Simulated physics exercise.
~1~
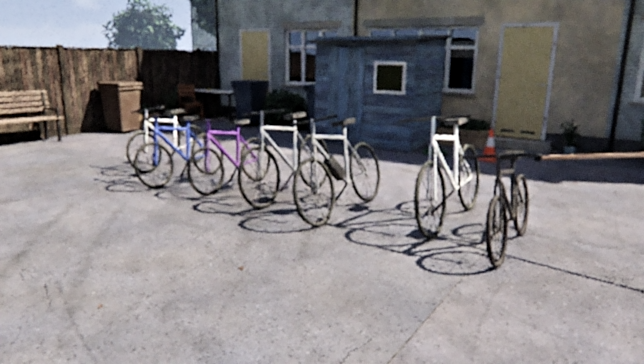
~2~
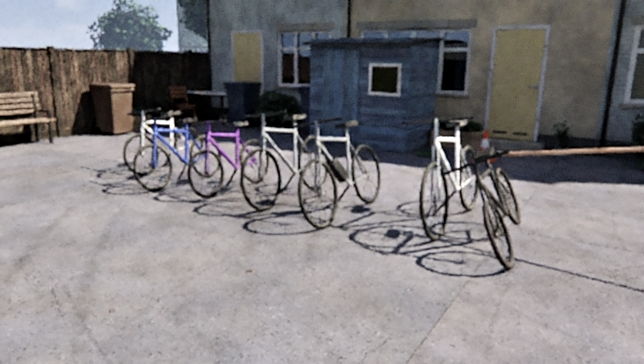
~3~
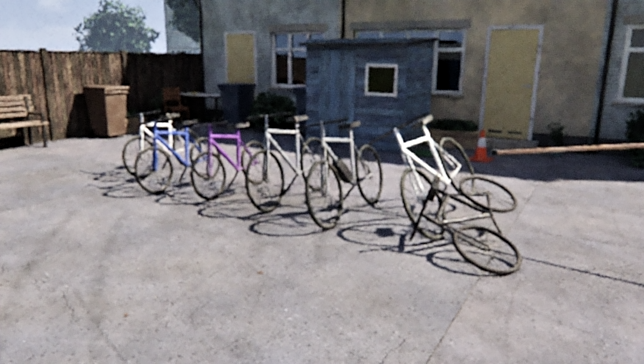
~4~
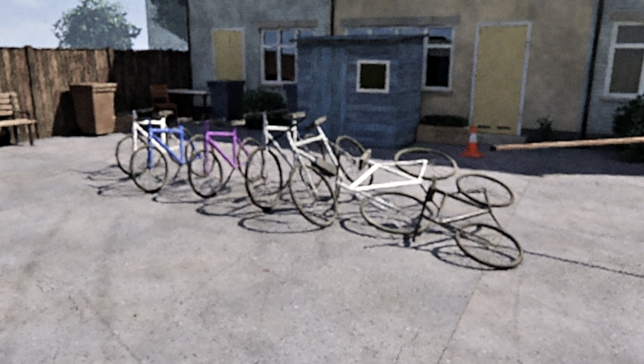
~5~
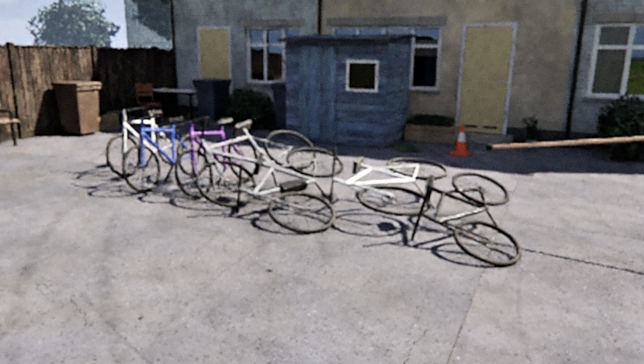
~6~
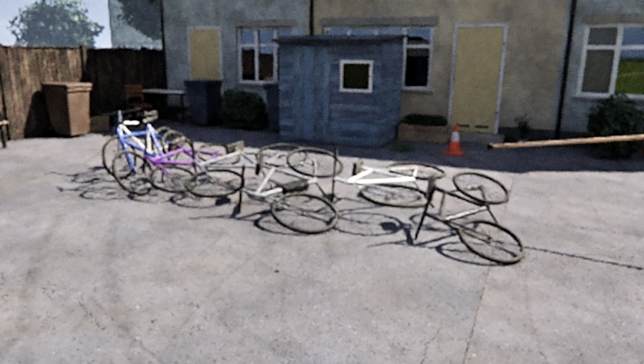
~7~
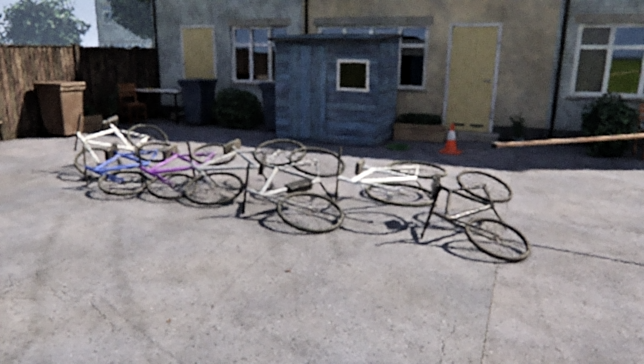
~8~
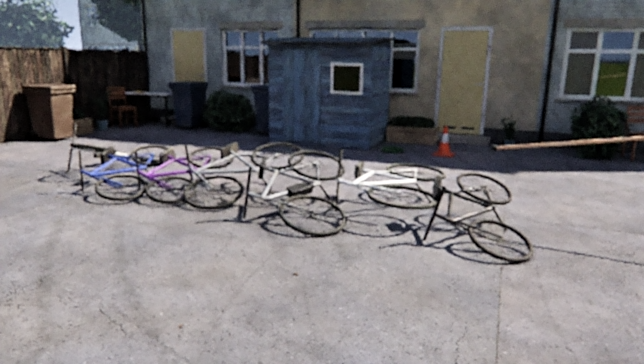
Seven bicycles standing side by side in a paved yard toppled like dominoes, starting with the one on the right and spreading leftward through the white, purple and blue ones, until every bike lay in a tangled row on the ground.
